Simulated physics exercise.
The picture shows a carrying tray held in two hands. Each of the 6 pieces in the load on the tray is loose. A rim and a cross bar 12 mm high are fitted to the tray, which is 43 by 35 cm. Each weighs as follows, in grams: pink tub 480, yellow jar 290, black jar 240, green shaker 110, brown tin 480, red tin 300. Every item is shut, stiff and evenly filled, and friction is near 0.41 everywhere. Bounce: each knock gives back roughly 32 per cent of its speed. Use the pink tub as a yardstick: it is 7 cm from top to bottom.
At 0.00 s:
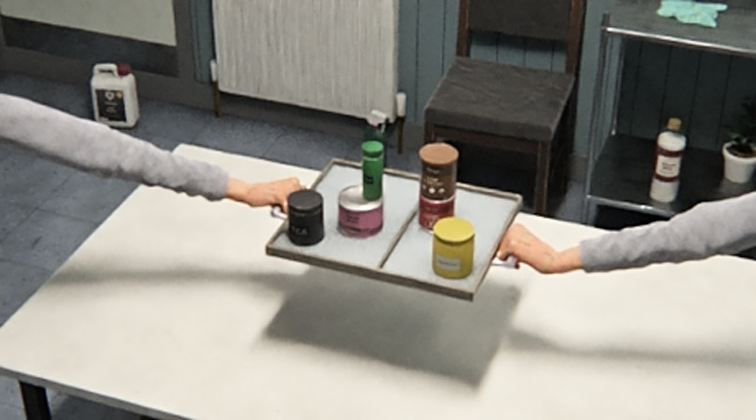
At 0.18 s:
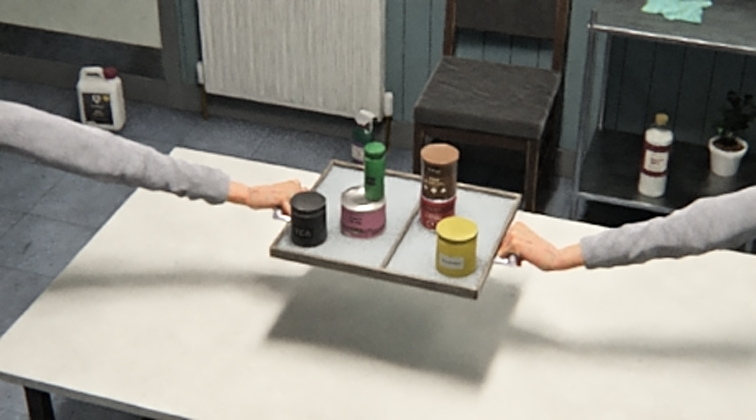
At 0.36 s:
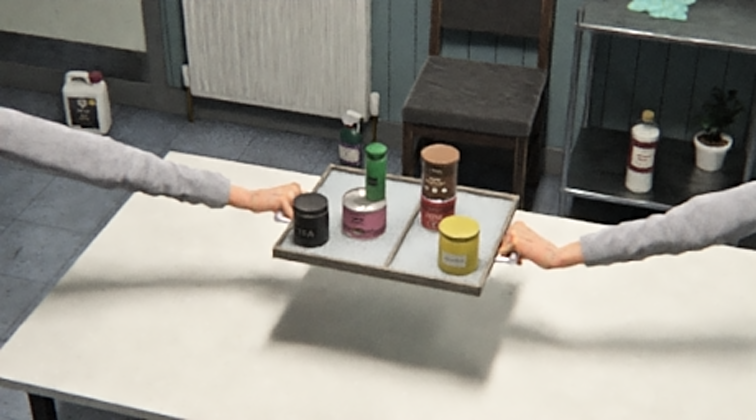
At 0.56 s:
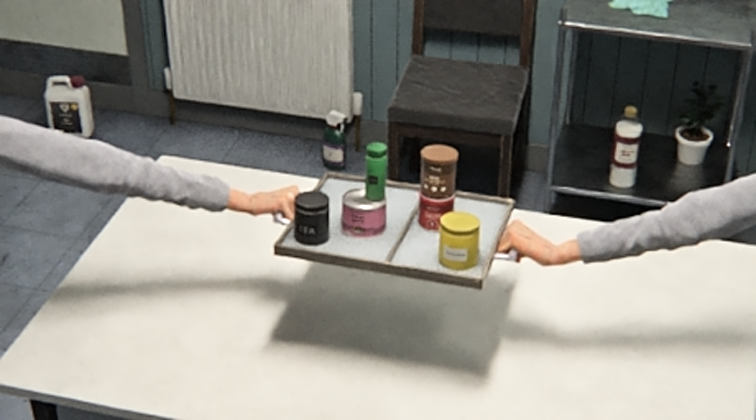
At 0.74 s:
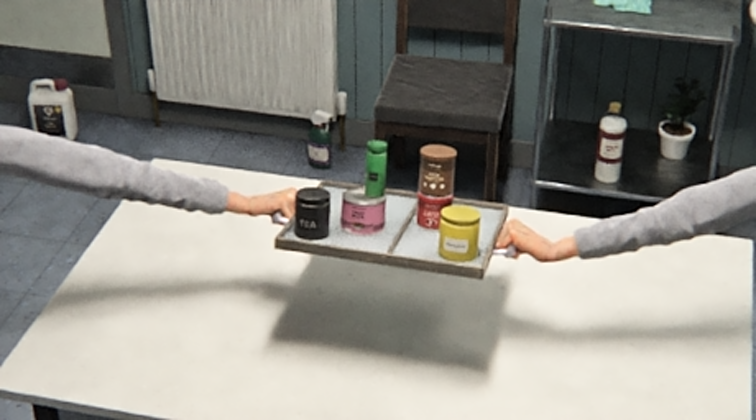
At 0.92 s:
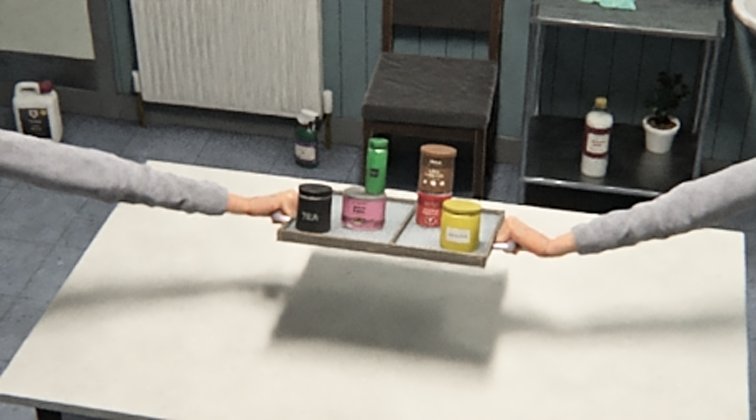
Two hands hold a tray of tubs and jars above a table, gradually tilting its far edge down.
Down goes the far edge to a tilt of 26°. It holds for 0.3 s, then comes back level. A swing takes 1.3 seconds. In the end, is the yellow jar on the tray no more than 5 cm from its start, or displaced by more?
It will not stay where it was.
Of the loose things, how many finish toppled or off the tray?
The count is 4.
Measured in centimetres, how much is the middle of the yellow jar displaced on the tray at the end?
I'd say about 24 cm between start and finish.
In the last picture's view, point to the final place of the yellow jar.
Near (476, 183).
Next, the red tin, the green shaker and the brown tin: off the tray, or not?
Once it all settles, the red tin leaves its surface, the green shaker stays on its surface and the brown tin leaves its surface.
By 1.52 s, tilt 26°, far edge down; brown tin now off the tray; yellow jar 5 cm from its spot near (465, 216); green shaker on its side.
By 1.92 s, tilt 25°, far edge down; yellow jar 20 cm from its spot near (474, 205); green shaker on its side; red tin upside down.
By 2.52 s, tilt 7°, far edge down; black jar and red tin now off the tray; yellow jar 24 cm from its spot near (477, 188); green shaker on its side.
When it is over (3.6 s), off the tray, black jar, brown tin and red tin; lying over on the tray, green shaker; not toppled but over 5 cm from the start, yellow jar; pink tub within 5 cm of the start. End places, in pixels of the last picture, yellow jar near (477, 183).
